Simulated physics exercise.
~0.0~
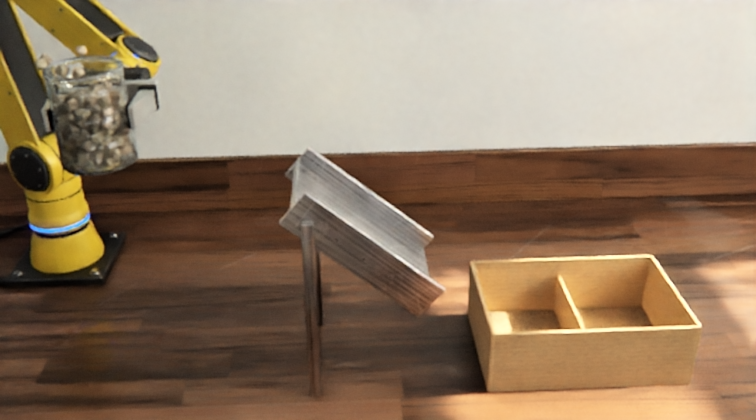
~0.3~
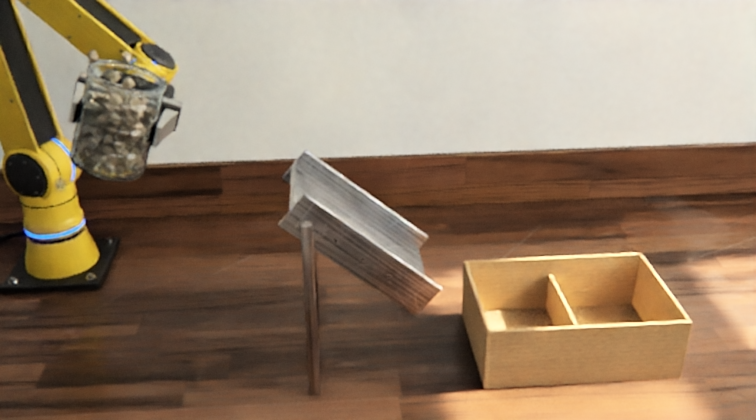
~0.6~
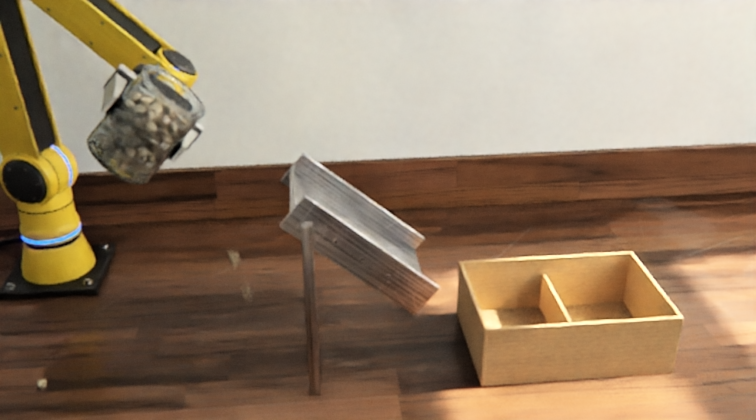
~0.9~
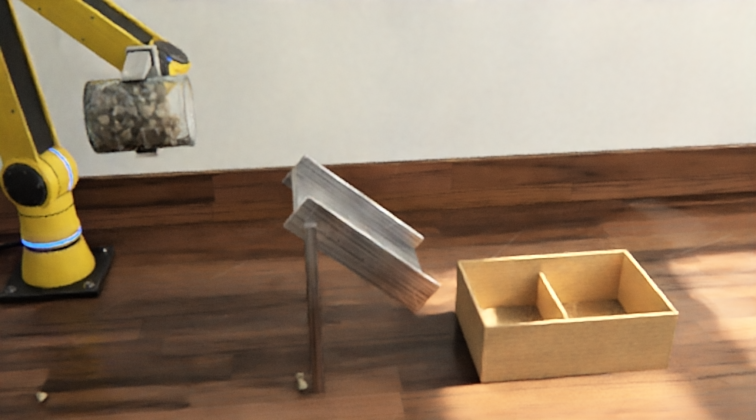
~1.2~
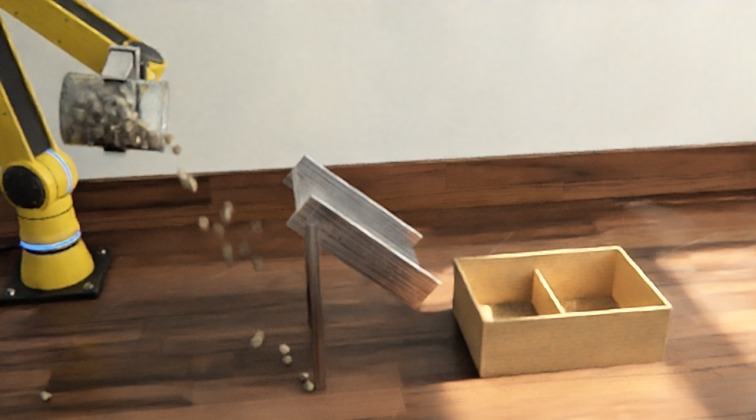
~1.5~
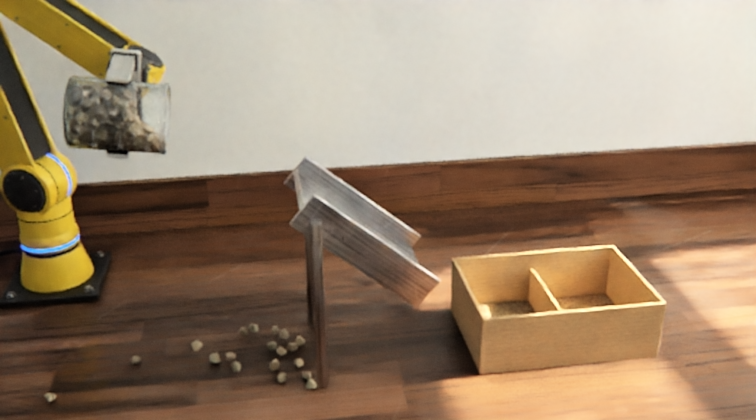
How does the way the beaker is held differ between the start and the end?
At the start the robot arm holds the beaker upright, and by the end the beaker is tipped over on its side.
